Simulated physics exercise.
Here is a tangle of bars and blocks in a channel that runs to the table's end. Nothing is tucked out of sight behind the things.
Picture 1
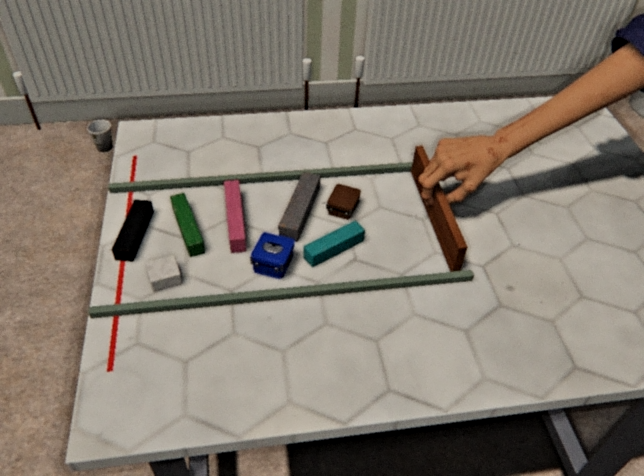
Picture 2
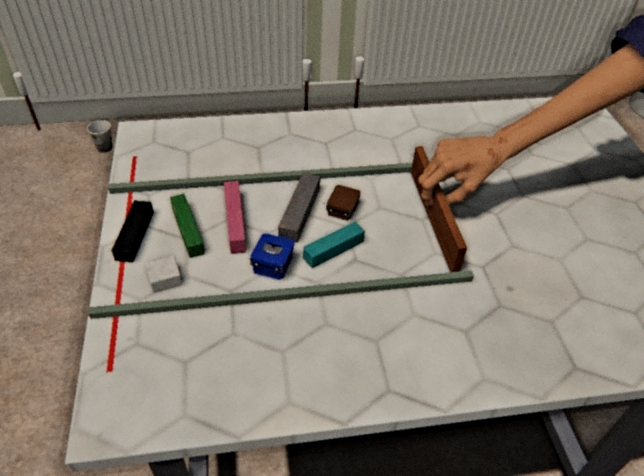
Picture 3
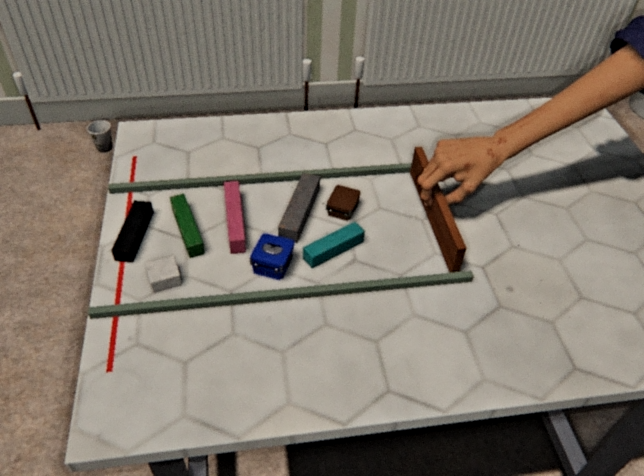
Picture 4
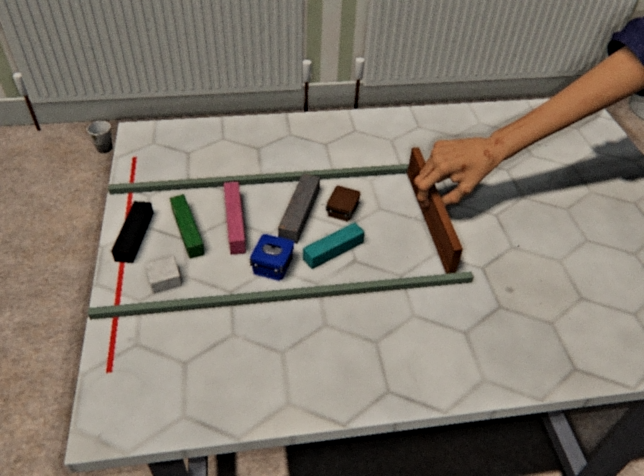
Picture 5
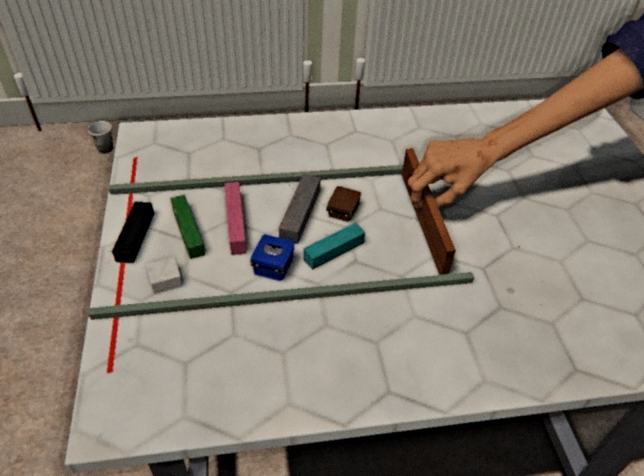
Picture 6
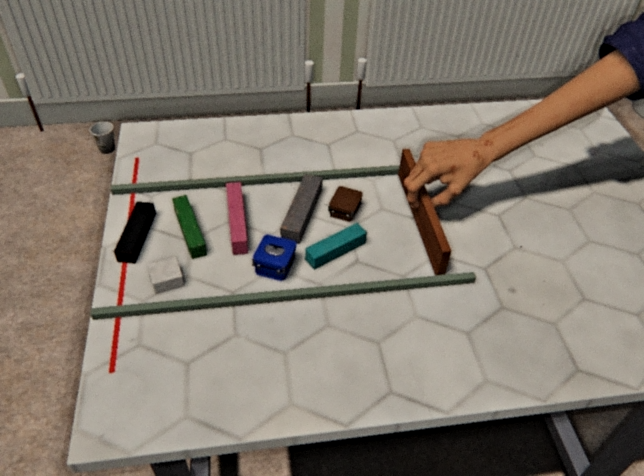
On a pale hexagon-patterned tabletop in front of radiators, seen from above at an angle, two green rails form a channel crossed by a red line at its left. Between them lie black, green, pink, grey and teal bars, a white block, a blue case and a brown block, with a brown board at right. A hand slides the board slightly left, while the scattered pieces stay still.
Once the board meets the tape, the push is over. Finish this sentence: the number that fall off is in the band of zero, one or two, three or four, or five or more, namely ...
Namely five or more.
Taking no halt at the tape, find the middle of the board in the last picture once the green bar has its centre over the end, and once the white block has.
Near (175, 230), then near (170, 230).
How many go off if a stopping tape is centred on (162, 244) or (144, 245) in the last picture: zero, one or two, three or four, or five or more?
Taking the two tapes in that order, the answers are 3 or 4 and either three or four.
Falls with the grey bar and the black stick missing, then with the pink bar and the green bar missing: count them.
4 for the first case, 4 for the second.
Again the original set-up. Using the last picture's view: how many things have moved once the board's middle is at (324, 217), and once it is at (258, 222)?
Tally: First 3; then 6.
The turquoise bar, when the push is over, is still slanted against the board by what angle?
It measures close to 0 degrees.
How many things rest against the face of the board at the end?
Number: 2.
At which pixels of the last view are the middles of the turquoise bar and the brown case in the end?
About (112, 278), and the other about (113, 226).
A little later, none off yet; black stick at rest near (136, 231); white block at rest near (166, 275); green bar at rest near (189, 226).
Next, none off yet; black stick moving near (132, 232); white block moving near (159, 275); green bar shifted a little near (154, 229).
When it is over, the number that fall off is five or more; down, grey bar, blue case, pink bar, green bar, white block and black stick.
